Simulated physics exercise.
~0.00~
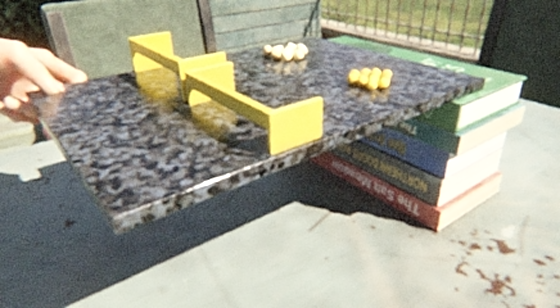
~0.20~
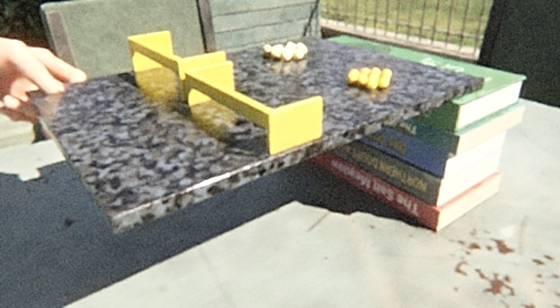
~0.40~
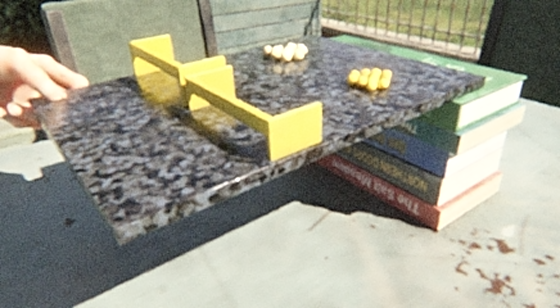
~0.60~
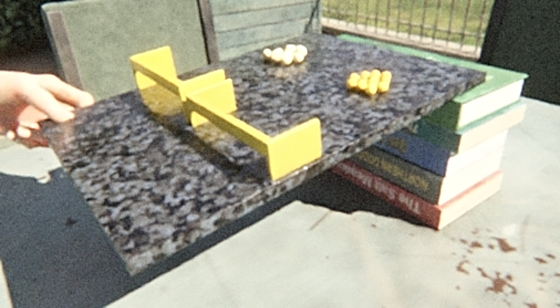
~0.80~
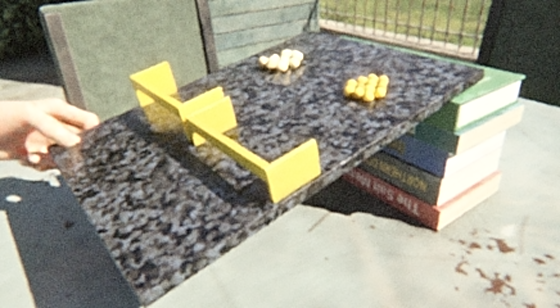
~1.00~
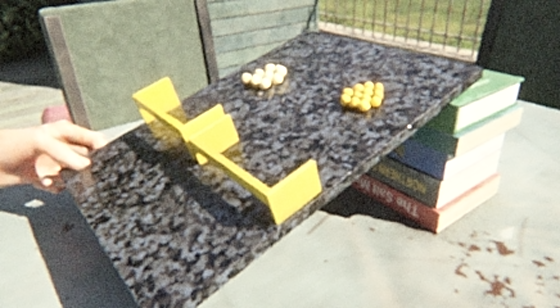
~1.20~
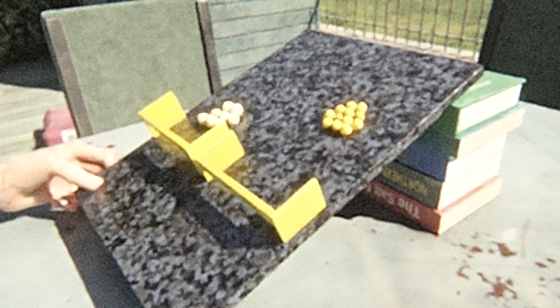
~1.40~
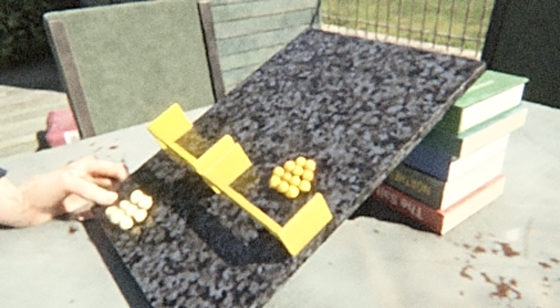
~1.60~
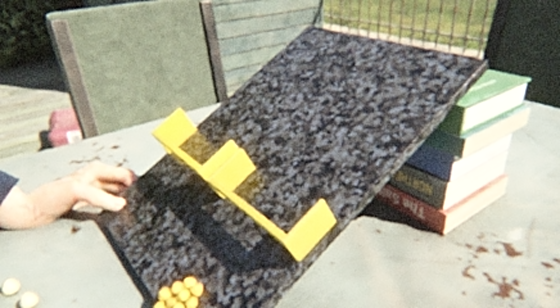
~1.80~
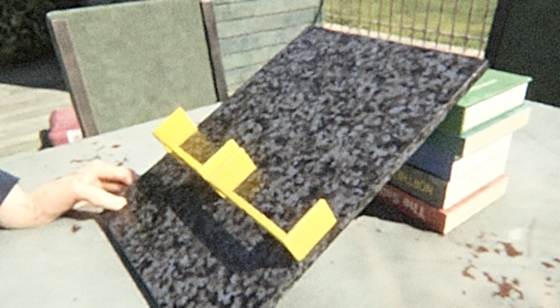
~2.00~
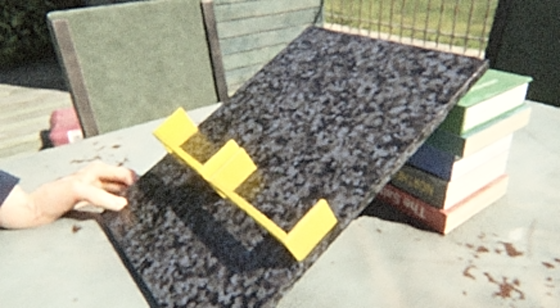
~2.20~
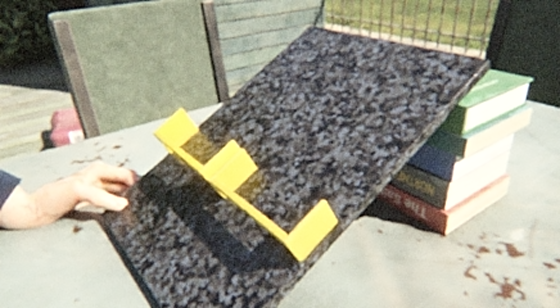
A speckled board tilts down under a hand, and two yellow clusters slide off past yellow strips.
